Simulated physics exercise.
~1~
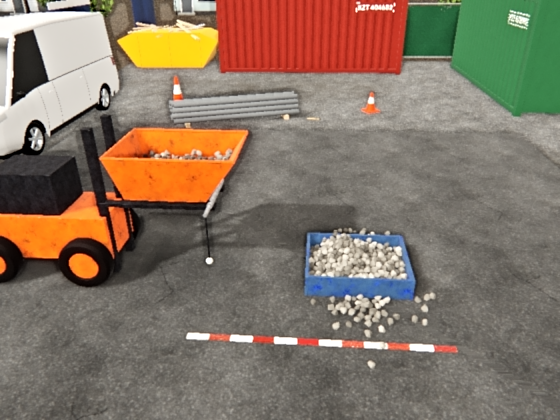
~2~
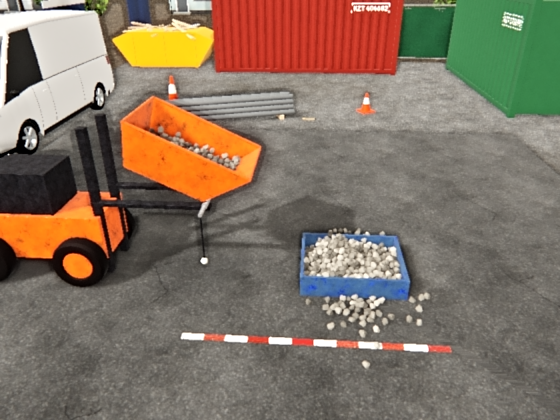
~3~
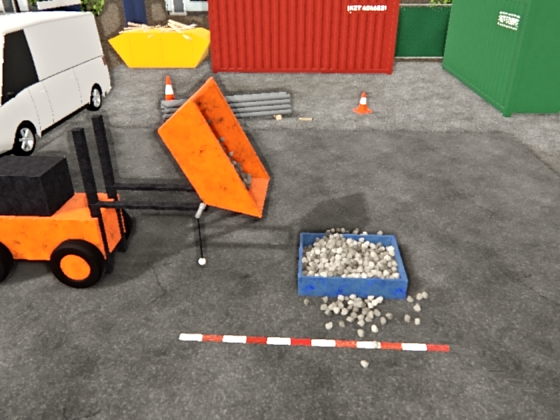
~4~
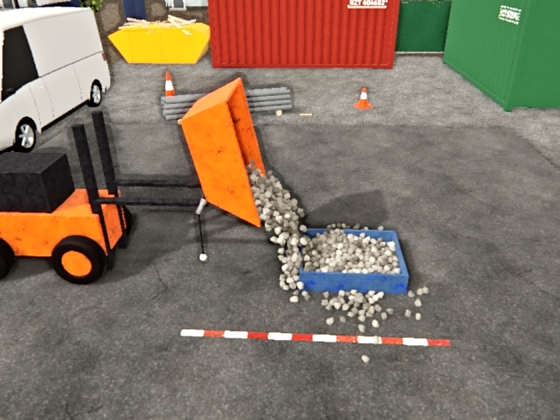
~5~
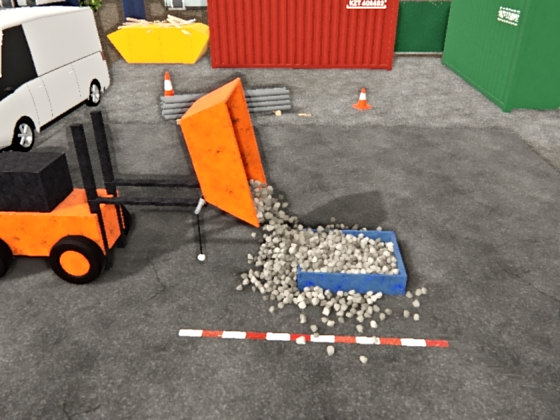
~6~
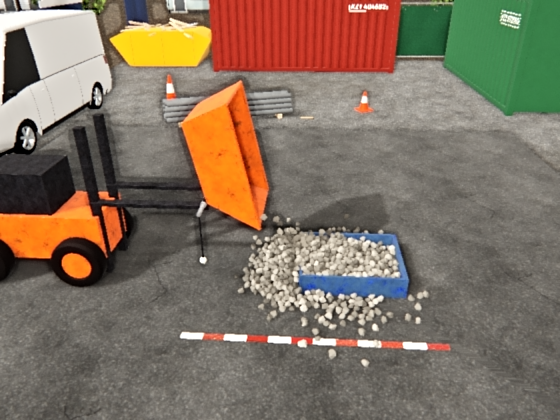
We see an orange fork truck tip its orange skip steeply to the right, pouring grey stones toward a blue bin already heaped with stones. Many land short, and at the end the skip stays tilted and empty, with stones piled against the bin's left side and scattered in front.
